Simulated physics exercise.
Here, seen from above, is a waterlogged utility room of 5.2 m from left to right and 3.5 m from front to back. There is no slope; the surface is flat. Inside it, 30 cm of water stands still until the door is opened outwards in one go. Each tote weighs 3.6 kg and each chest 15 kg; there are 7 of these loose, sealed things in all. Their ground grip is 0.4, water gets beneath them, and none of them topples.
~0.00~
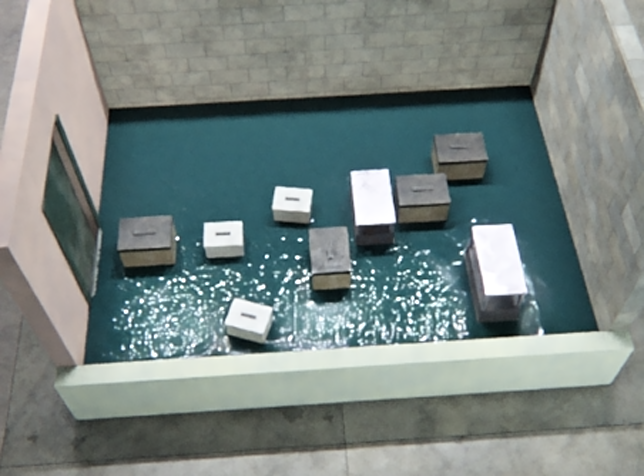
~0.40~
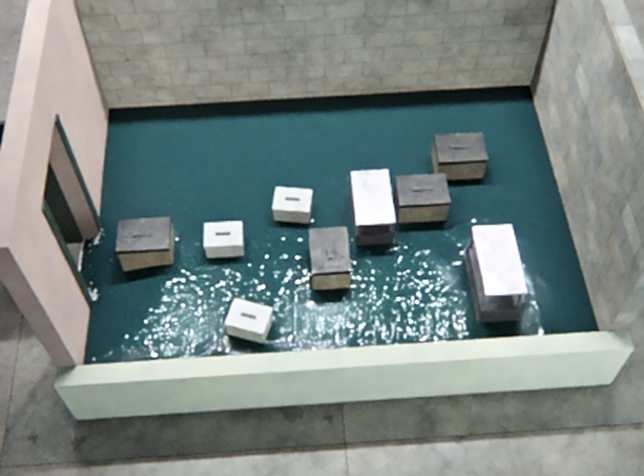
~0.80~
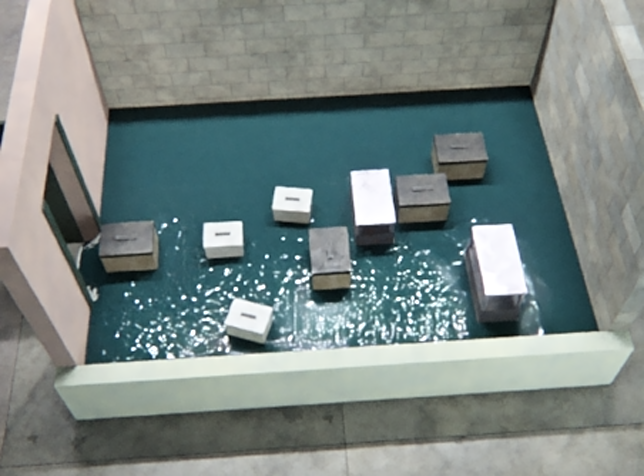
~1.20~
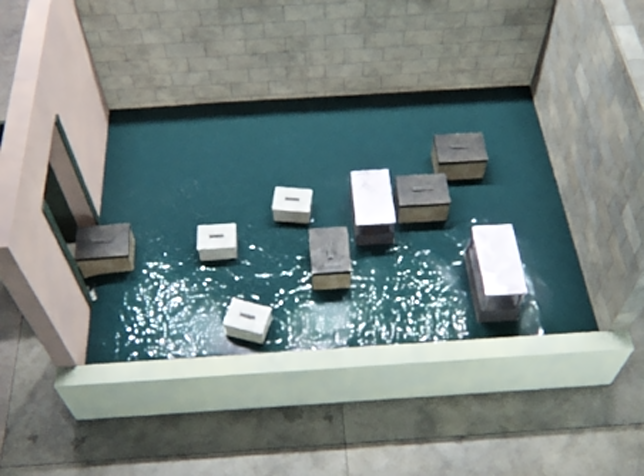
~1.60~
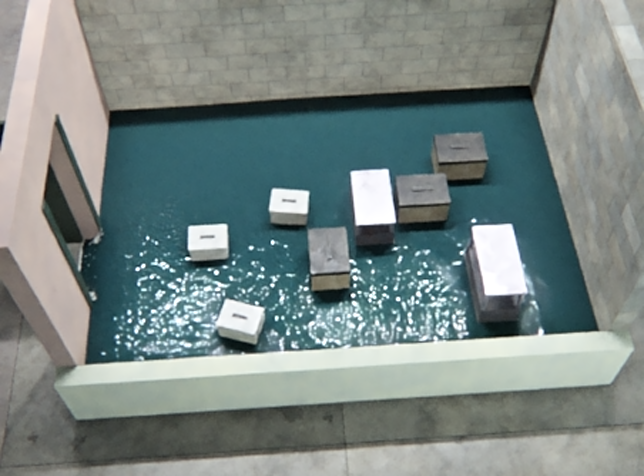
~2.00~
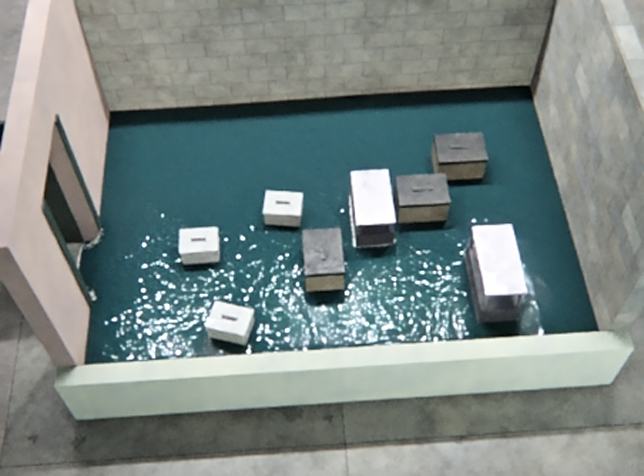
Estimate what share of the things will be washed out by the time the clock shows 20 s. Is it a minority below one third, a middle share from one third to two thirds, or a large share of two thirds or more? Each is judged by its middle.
Swept away: Two thirds and upward.
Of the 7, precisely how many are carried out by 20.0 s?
My count is 5.
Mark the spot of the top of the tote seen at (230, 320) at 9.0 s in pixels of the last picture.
Its top ends up at around (107, 292).
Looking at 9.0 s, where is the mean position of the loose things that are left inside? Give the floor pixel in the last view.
Centred roughly on (276, 253).
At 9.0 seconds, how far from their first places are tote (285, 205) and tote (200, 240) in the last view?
In order: 140 cm, then gone out.
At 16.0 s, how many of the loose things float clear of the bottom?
The number is 2.
After 4.0 s 1 of 7 are out; 6 afloat.
After 9.0 s 2 of 7 are out; 5 afloat.
After 16.0 s 5 of 7 are out; 2 afloat.
After 20.0 s 5 of 7 are out; 2 afloat.
